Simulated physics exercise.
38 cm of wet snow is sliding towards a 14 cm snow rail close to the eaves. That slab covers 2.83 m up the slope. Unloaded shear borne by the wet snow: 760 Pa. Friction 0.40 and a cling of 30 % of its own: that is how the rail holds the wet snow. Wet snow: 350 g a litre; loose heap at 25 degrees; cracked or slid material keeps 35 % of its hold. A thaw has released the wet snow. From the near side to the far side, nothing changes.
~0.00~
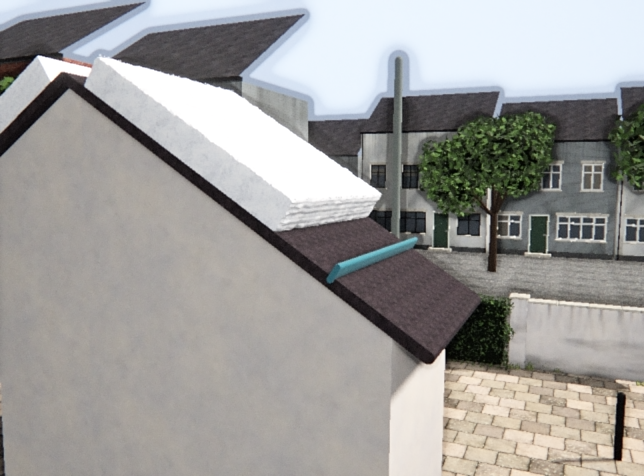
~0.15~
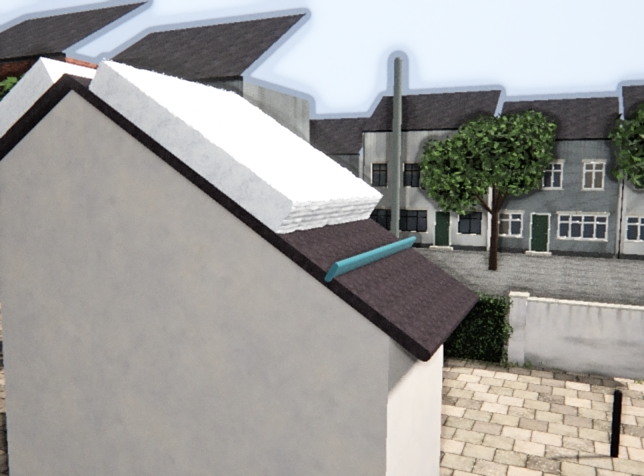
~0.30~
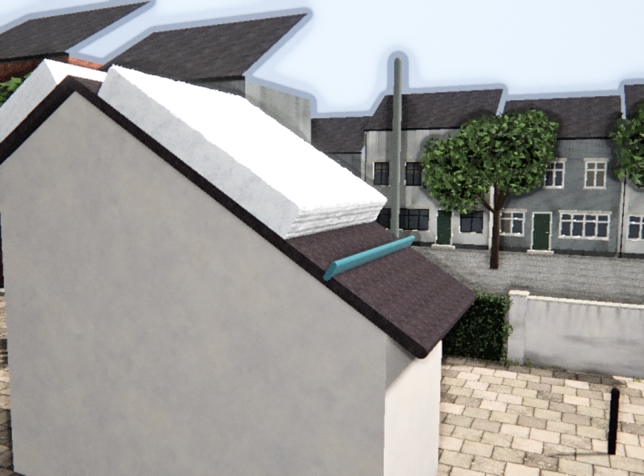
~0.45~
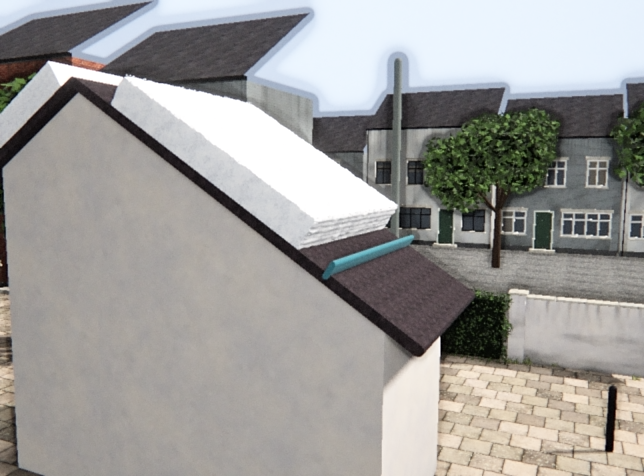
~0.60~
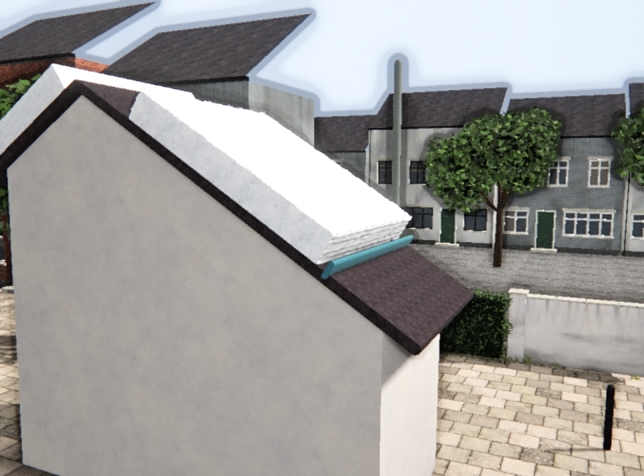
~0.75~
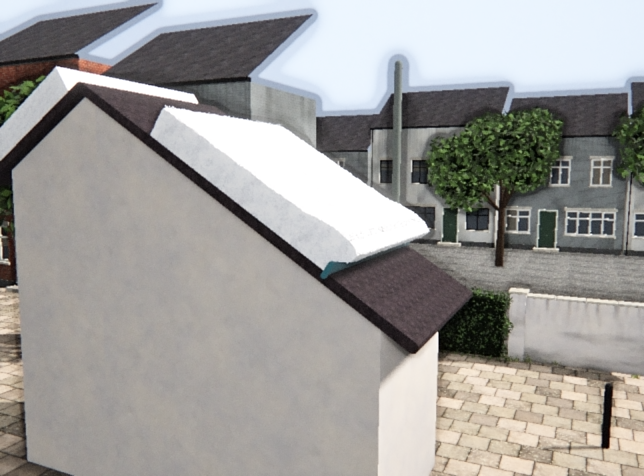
The clip shows a thick slab of wet snow on a dark pitched roof sliding down the slope to the right, leaving the ridge, reaching the teal rail, then pushing partly over it as its lower end bends.
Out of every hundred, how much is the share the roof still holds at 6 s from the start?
About 32 in every hundred.
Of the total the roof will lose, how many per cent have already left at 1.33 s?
I'd say near 20 per cent.
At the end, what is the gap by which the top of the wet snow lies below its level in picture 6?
I'd put it at something like 0.9 m.
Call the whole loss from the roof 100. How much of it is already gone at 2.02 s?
Around 80 percent.
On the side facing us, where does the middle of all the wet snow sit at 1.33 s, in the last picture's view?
Centre noted at roughly (335, 255).
After 1.33 s, 85 % of the snow is on the roof.
After 2.02 s, 49 % of the snow is on the roof.
After 2.71 s, 33 % of the snow is on the roof.
After 3.40 s, 32 % of the snow is on the roof.
After 6.00 s, at the end, 32 % of the snow is on the roof.
